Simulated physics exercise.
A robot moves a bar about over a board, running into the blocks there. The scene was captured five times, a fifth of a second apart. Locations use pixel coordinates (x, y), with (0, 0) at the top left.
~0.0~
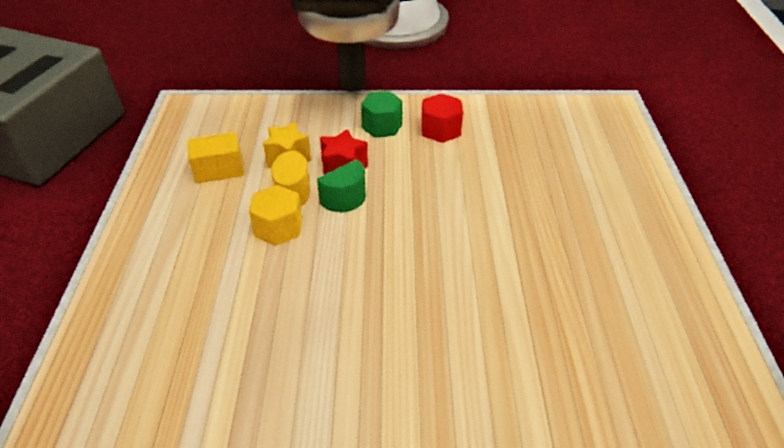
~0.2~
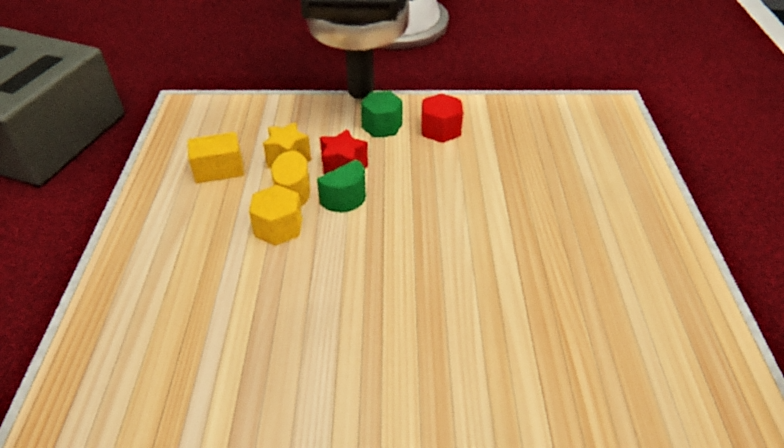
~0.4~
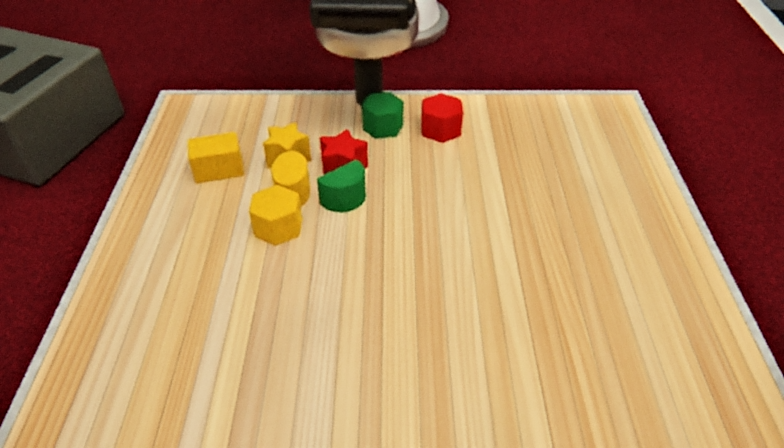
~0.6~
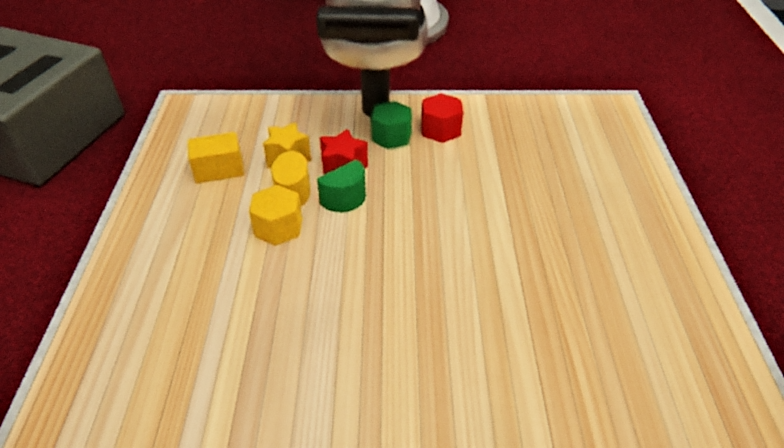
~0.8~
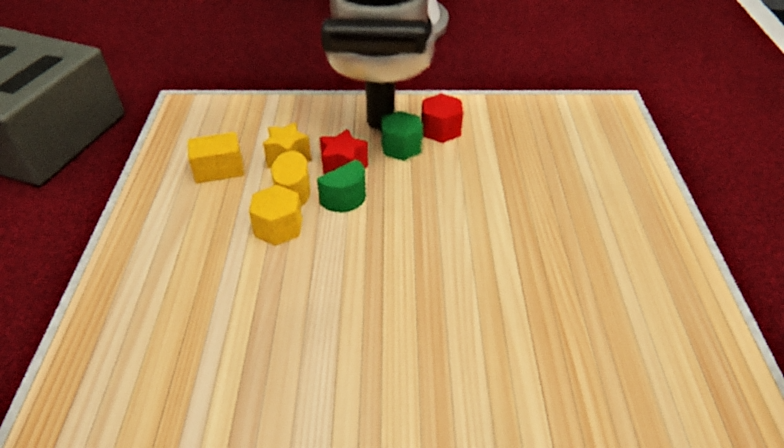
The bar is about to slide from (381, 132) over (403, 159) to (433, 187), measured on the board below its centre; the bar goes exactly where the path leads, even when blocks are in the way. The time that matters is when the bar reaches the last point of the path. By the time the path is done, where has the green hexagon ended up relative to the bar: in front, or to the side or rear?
At that point it is up front.
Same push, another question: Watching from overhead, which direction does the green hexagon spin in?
Spins counterclockwise.
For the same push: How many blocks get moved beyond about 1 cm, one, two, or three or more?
I'd say one block gets moved.
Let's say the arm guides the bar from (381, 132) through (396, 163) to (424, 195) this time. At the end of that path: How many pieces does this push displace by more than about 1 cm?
The answer is a single block.
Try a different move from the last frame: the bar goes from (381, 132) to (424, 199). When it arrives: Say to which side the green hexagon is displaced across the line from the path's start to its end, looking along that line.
The answer is left: Facing from the path's start to its end, that's where the green hexagon shifts.
What follows on the original path. One third of the way, bar (396, 141); green hexagon (424, 140), turned 20° anticlockwise.
Two thirds of the way, bar (414, 160); green hexagon (447, 156), turned 35° anticlockwise.
At the end, bar (434, 178); green hexagon (473, 170), turned 50° anticlockwise; red hexagon in place.
